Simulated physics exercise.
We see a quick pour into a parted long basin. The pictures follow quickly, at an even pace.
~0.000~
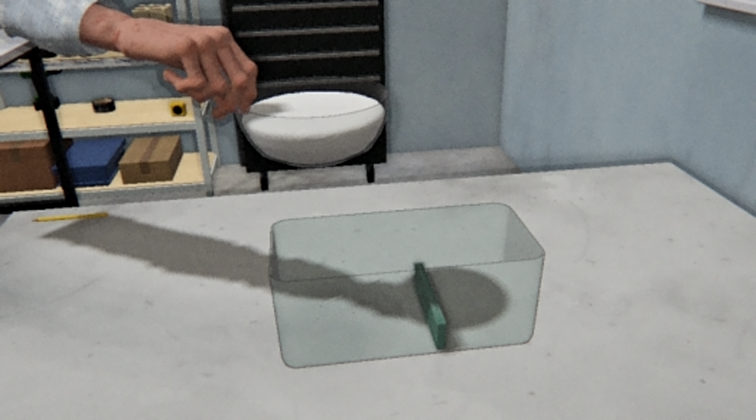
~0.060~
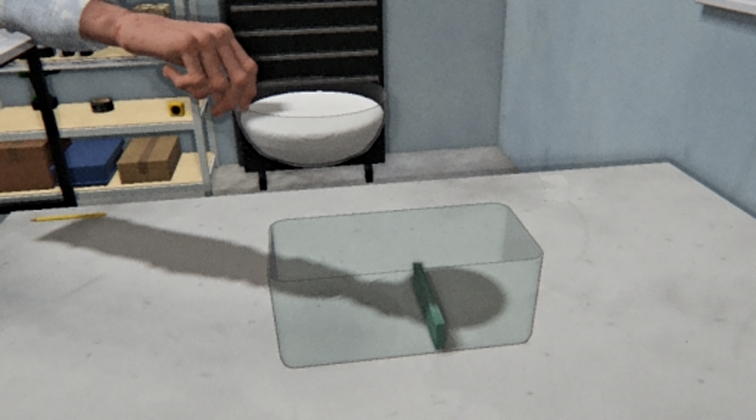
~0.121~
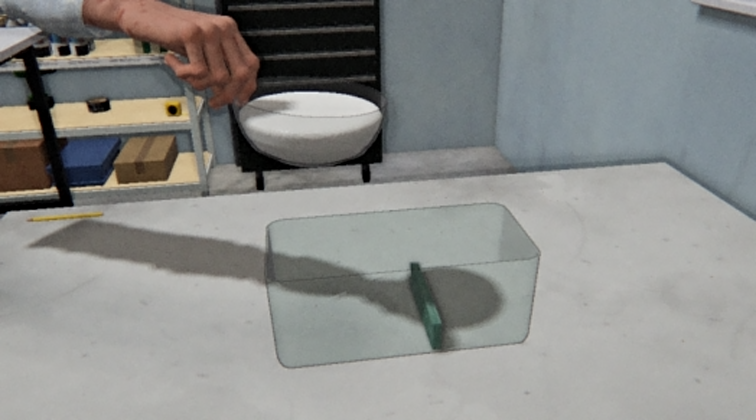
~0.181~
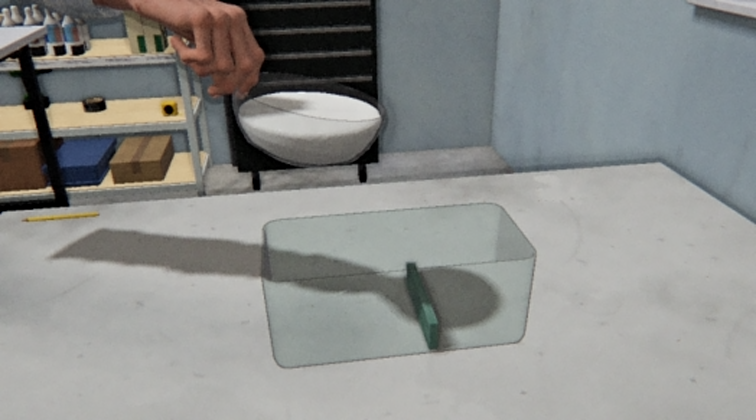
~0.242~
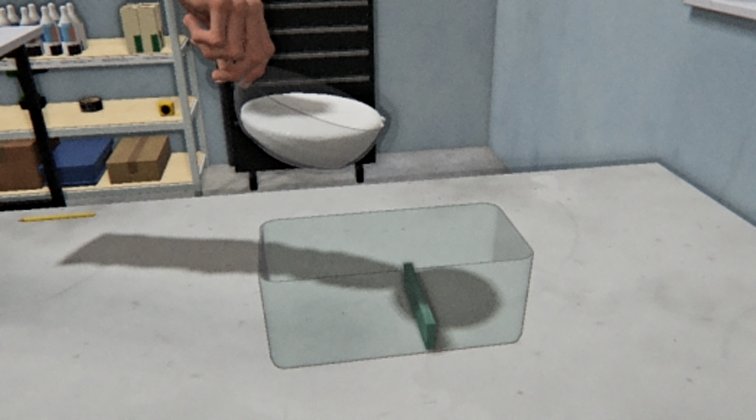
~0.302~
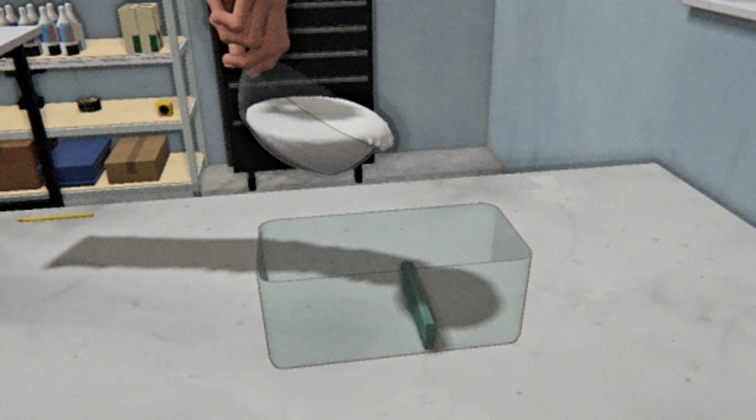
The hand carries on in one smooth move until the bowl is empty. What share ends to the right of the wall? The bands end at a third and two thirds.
It comes to from a third to two thirds.
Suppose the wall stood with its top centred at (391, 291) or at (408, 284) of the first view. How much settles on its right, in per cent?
Roughly 80 per cent, and 70 per cent.
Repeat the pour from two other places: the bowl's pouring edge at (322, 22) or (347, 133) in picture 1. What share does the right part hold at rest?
First some 10, then 10 per cent.
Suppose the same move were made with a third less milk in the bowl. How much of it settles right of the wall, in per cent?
Some 35 per cent.
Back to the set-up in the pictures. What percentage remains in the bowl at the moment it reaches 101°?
Roughly 5 in a hundred.
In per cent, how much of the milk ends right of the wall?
Near 45 %.
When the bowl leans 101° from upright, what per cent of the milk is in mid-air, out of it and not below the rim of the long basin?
It comes to 25 per cent or so.
A moment on, the bowl is tipped right over and 6 per cent is still to pour, 19 is left of the wall and 47 right of it.
Next, the bowl is tipped right over and 0 per cent is still to pour, 49 is left of the wall and 45 right of it.
Then the bowl is tipped right over and 0 per cent is still to pour, 53 is left of the wall and 45 right of it.
Later the bowl is tipped right over and 0 per cent is still to pour, 54 is left of the wall and 44 right of it.
At rest 54 per cent lies left of the wall, 44 right of it and 2 outside.
